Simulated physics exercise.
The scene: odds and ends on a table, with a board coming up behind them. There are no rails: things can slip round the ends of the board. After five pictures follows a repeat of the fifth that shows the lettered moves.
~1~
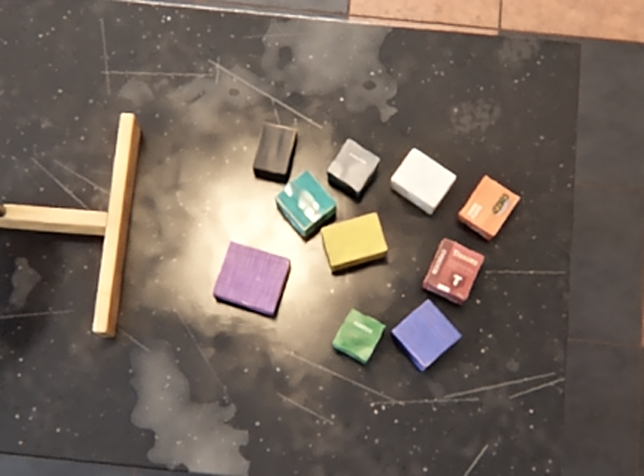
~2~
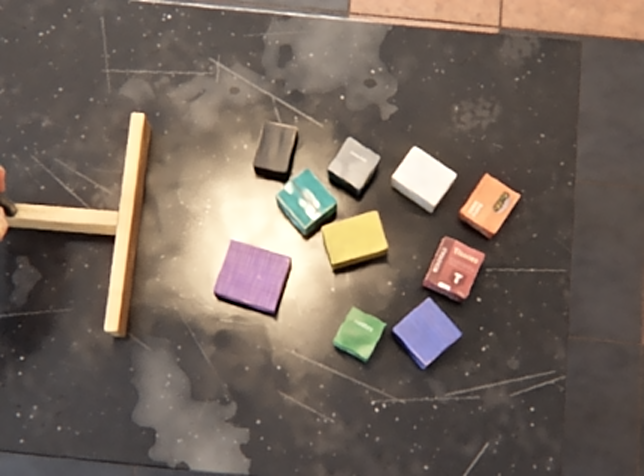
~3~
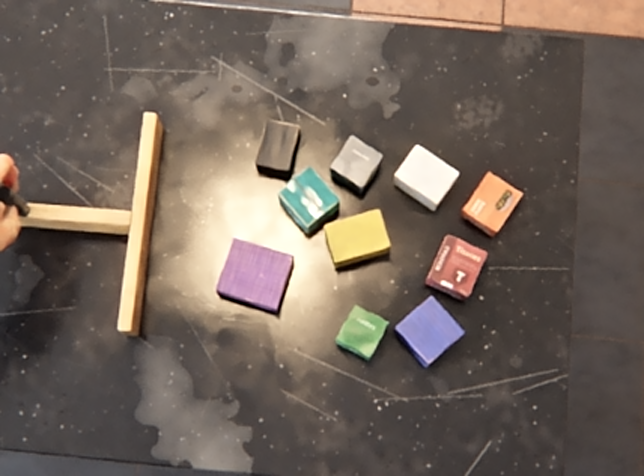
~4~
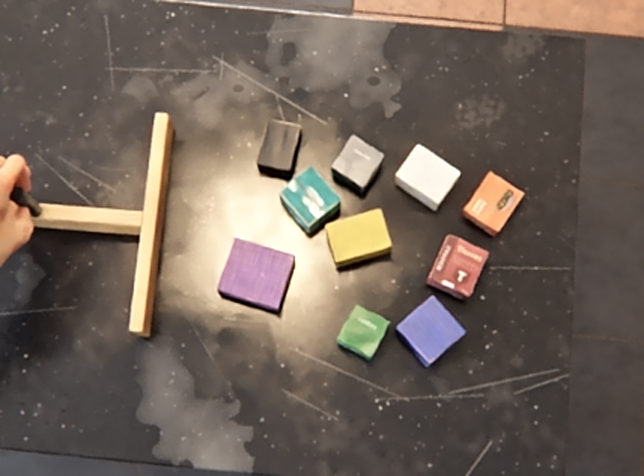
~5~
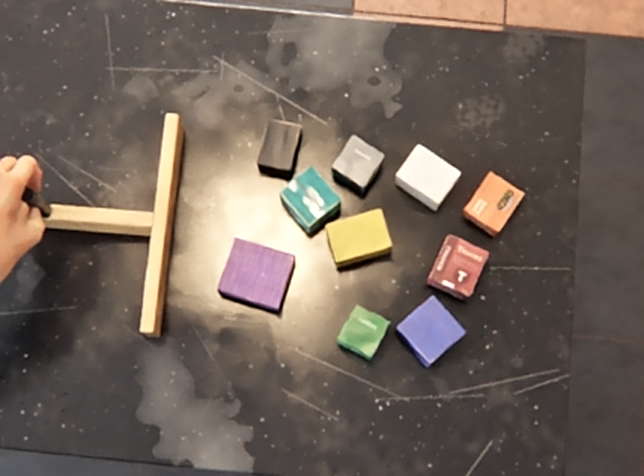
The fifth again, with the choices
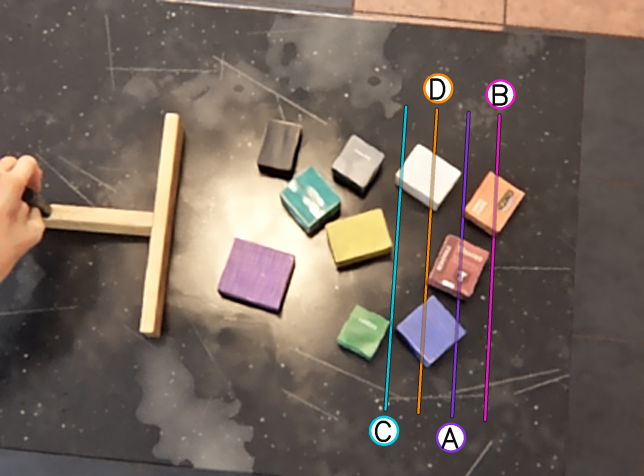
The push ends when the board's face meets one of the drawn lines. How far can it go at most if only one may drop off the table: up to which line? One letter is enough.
No second one falls up to A.
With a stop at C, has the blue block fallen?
No.
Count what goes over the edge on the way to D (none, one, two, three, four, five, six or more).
In all, none.
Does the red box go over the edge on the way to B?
Yes.
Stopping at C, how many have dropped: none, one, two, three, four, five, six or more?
The count is none.
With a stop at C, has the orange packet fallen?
No.
On the marked copy, A at (461, 260); B at (493, 263); C at (396, 253); D at (428, 257).
Taking A. A third of the way, board (268, 231); black block (302, 149); purple block (304, 274).
Two thirds of the way, board (376, 242); orange packet (524, 214); red box (484, 277).
When it is over, board (461, 250); orange packet (573, 225); white block (567, 180); none fallen.
As for the rest, B drops three; C is within the limit but short; D is within the limit but short.
